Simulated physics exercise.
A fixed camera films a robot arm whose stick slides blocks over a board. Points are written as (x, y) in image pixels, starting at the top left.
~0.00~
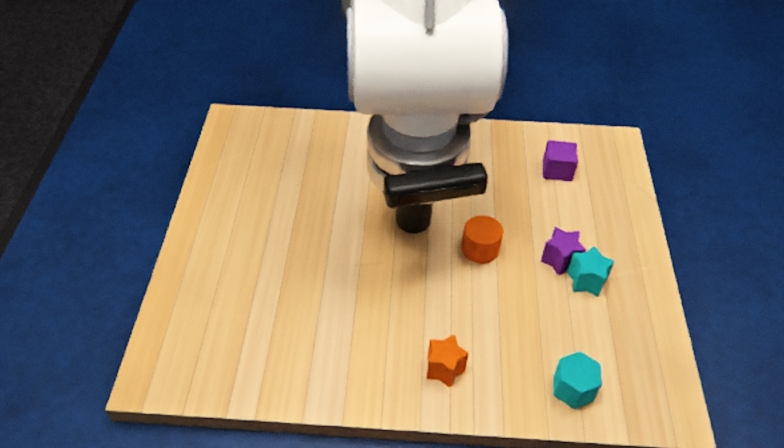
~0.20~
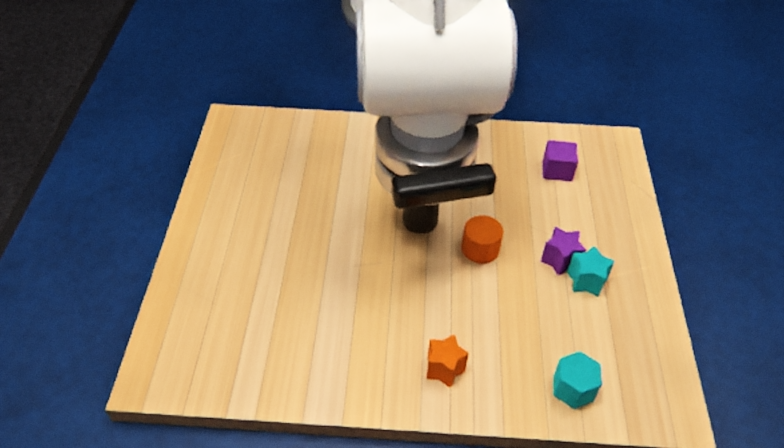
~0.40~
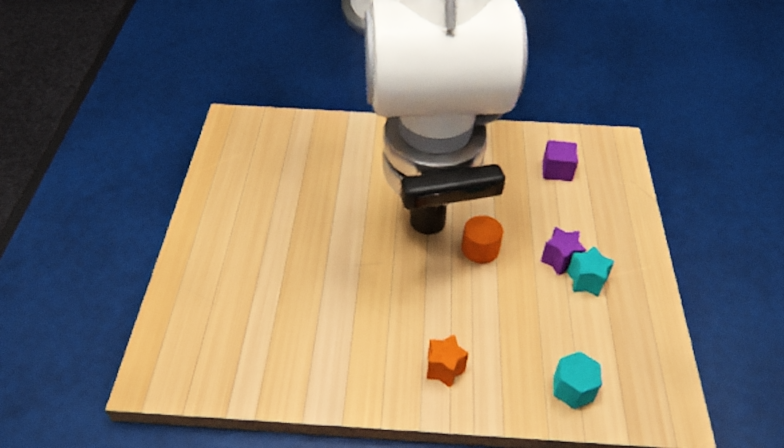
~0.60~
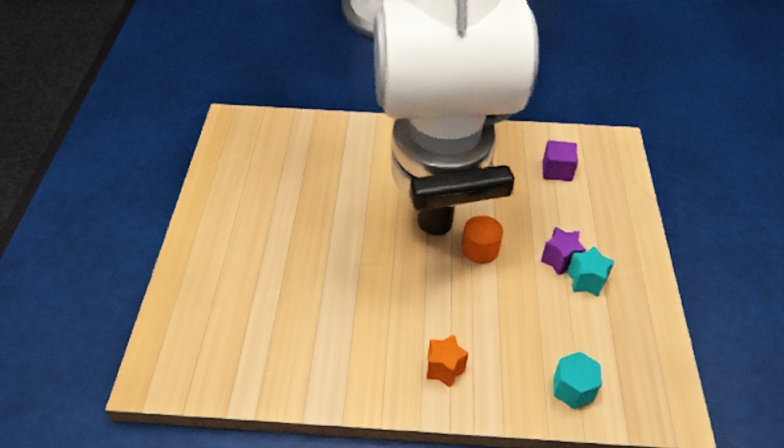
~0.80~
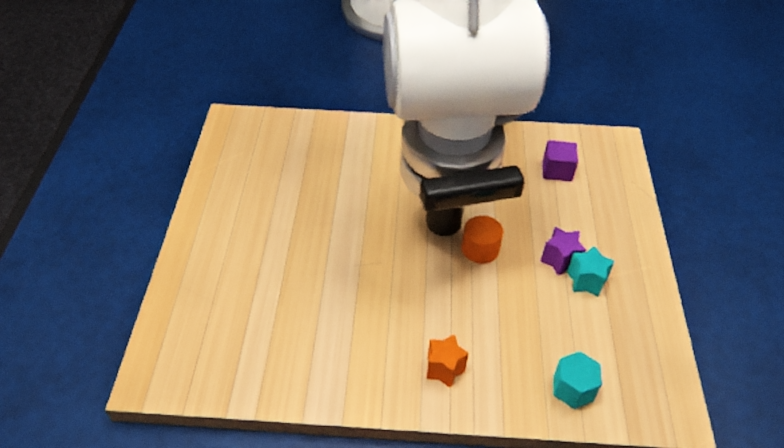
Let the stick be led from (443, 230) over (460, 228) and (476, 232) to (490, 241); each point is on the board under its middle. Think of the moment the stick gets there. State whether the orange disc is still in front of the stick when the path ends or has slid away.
In the end it is ahead.
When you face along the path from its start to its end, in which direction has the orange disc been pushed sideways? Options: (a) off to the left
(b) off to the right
My pick is b.
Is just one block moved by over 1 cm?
Yes
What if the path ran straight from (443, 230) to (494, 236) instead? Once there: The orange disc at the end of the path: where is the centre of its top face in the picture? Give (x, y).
It ends at (515, 244).
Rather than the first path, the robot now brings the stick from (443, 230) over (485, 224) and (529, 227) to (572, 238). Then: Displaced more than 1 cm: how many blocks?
I'm going with one.
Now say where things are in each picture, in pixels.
The first picture shows tip of the stick at (413, 220), middles of tops, orange disc at (484, 229), purple star at (567, 241).
The second picture shows stick at (420, 221), nothing pushed.
The third picture shows stick at (428, 222), nothing pushed.
The fourth picture shows stick at (436, 222), nothing pushed.
The fifth picture shows stick at (444, 223), orange disc at (484, 229), purple star at (567, 241).
What follows on the original path. Halfway along, stick at (470, 222); orange disc at (495, 234).
At the end, stick at (491, 235); orange disc at (511, 250); purple star unmoved.
